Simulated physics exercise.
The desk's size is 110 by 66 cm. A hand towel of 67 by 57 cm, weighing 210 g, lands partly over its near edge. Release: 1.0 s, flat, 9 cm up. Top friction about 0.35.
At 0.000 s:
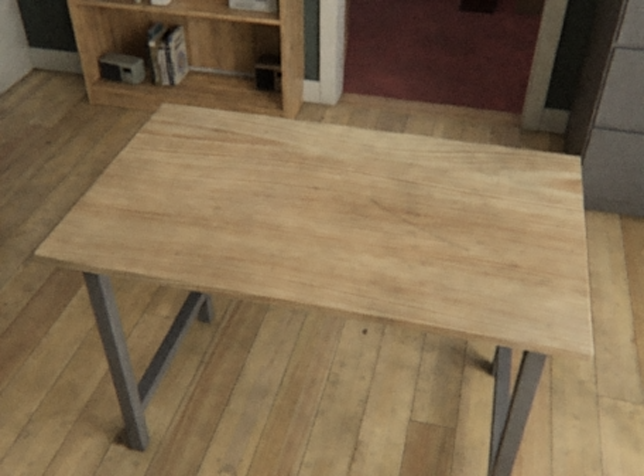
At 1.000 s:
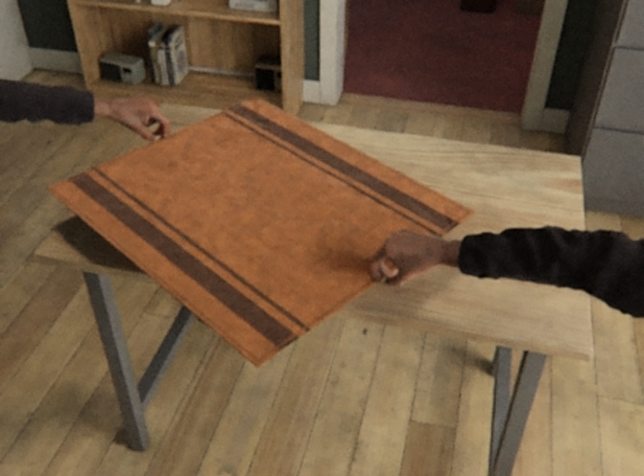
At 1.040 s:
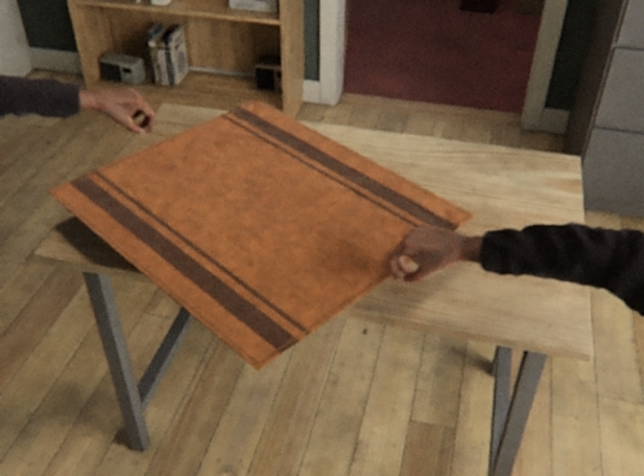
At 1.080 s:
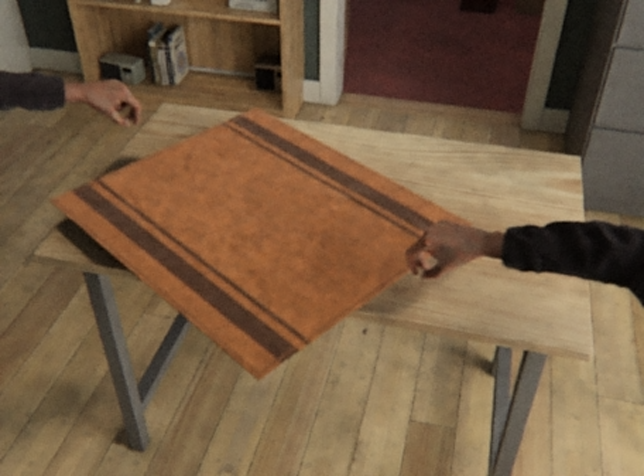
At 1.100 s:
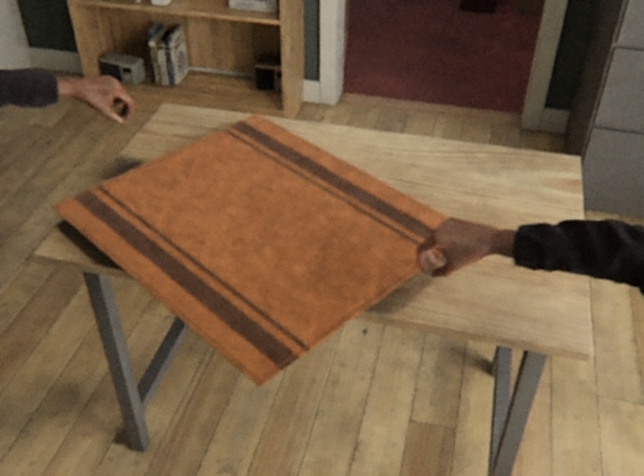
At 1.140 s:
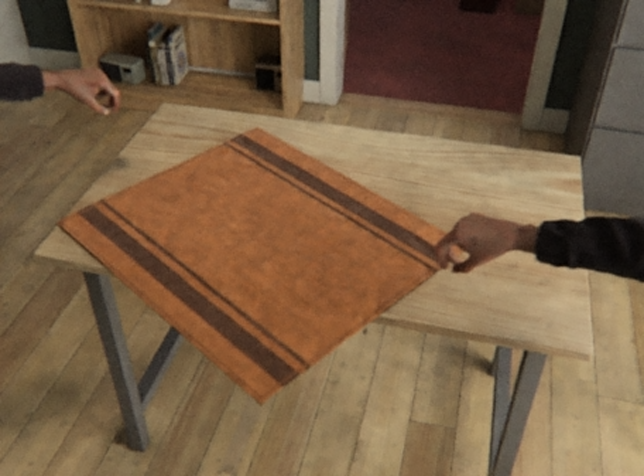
Orange hand towel with dark stripes, lying flat and stiff, lowering onto a bare wooden desk as two hands draw away.
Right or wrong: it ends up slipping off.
Wrong, it stays.
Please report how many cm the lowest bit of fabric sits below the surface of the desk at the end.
24 cm, roughly.
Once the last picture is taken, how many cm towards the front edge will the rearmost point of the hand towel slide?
Around 1 cm forward.
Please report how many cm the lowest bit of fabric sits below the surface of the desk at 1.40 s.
It hangs about 10 cm below the top.
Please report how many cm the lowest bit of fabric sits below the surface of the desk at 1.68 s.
Depth under surface at that time: Approx. 16 centimetres.
After 1.4 s, 80 % of the hand towel is still over the top.
After 1.7 s, 80 % of the hand towel is still over the top.
After 1.9 s, 80 % of the hand towel is still over the top.
After 2.2 s, 80 % of the hand towel is still over the top.
After 4.4 s, 80 % of the hand towel is still over the top.
